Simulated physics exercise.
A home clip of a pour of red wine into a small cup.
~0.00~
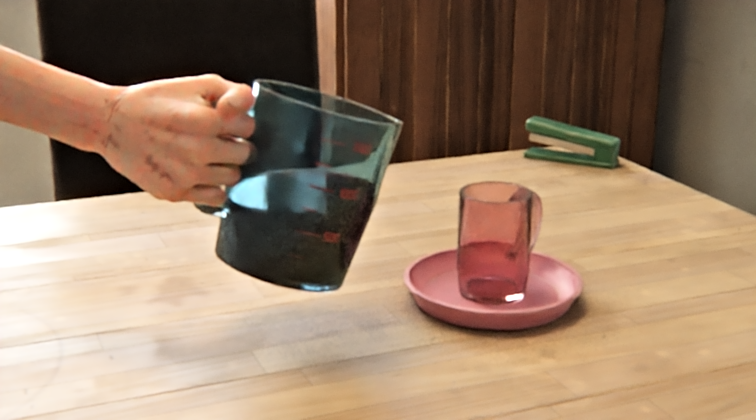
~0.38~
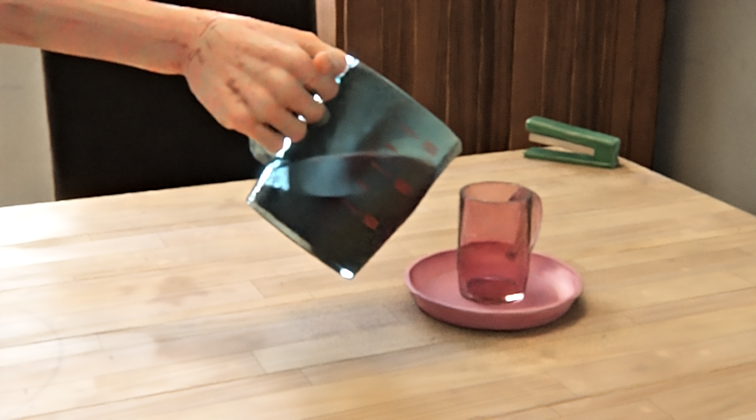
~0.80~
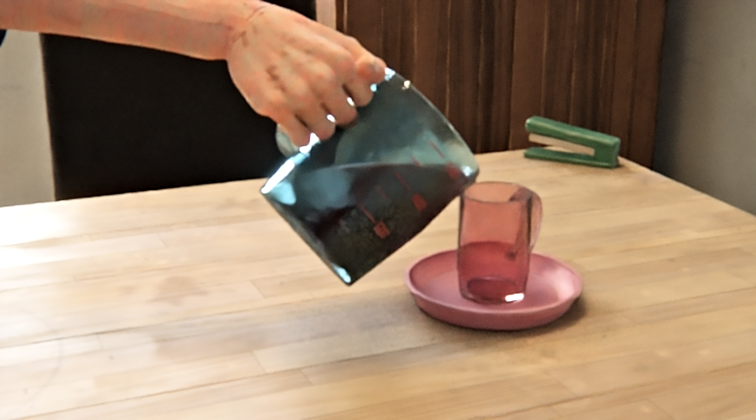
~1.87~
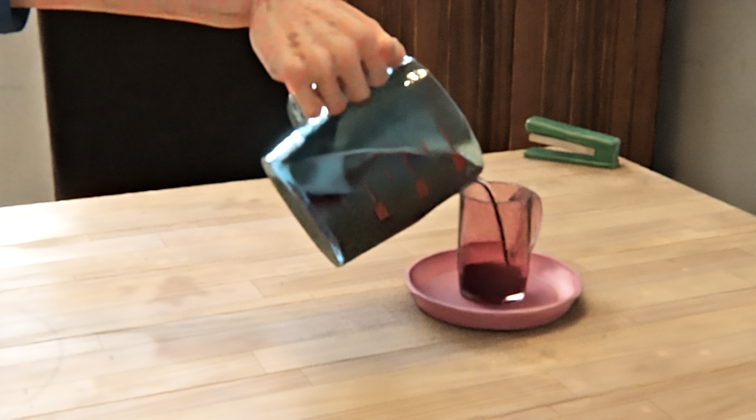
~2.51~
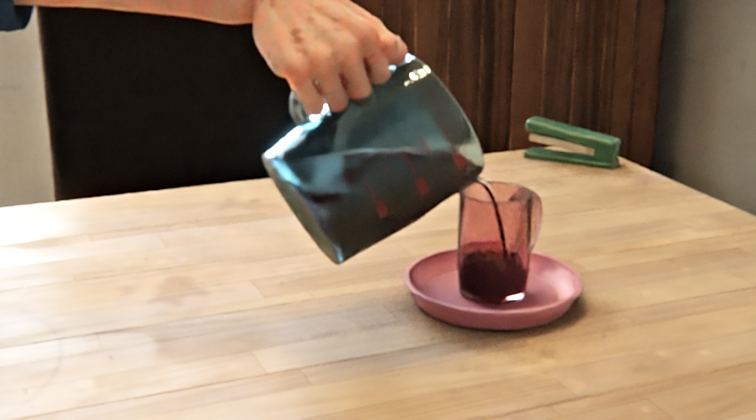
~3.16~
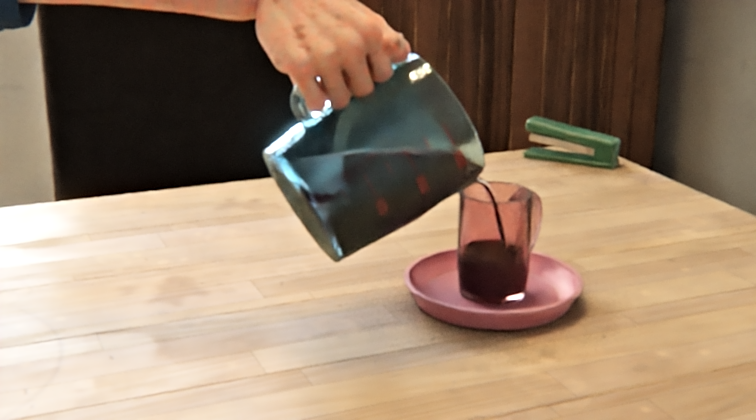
A hand reaches in from the left over a light wooden table, seen from slightly above by a still camera, with a dark chair and brown slatted panel behind. It grips a clear bluish jug of dark red wine, left of a small pink see-through cup on a pink saucer, with a green stapler at the back right. The hand moves the jug right and tilts it until a thin dark stream runs into the cup, where the level slowly rises.
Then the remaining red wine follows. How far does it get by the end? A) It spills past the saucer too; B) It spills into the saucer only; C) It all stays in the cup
A.
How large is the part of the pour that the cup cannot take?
60 in a hundred, roughly.
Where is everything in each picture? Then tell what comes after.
In the first picture, the jug is on its way; jug (303, 182) about half full; cup (494, 239) empty; saucer (535, 315) dry.
In the second picture, the red wine nears the lip; jug (353, 167) tipped 40° with all of its load; cup (494, 239) empty.
In the third picture, the red wine nears the lip; jug (371, 178) tipped 50° with all of its load; cup (494, 239) empty.
In the fourth picture, pouring; jug (374, 161) tipped 60° with nearly all of its load; cup nearly empty, surface at (493, 273).
In the fifth picture, pouring; jug (375, 159) tipped 60° with nearly all of its load; cup (494, 239) about a quarter full.
In the sixth picture, pouring; jug (375, 158) tipped 60° with nearly all of its load; cup about a third full, surface at (494, 253); saucer (535, 315) dry.
After 9.2 s, the cup is full to the brim; the saucer is wet, with room to spare.
After 14.0 s, the cup is full to the brim; the saucer is full and running over.
After 17.7 s, the cup is full to the brim; the saucer is full and running over.
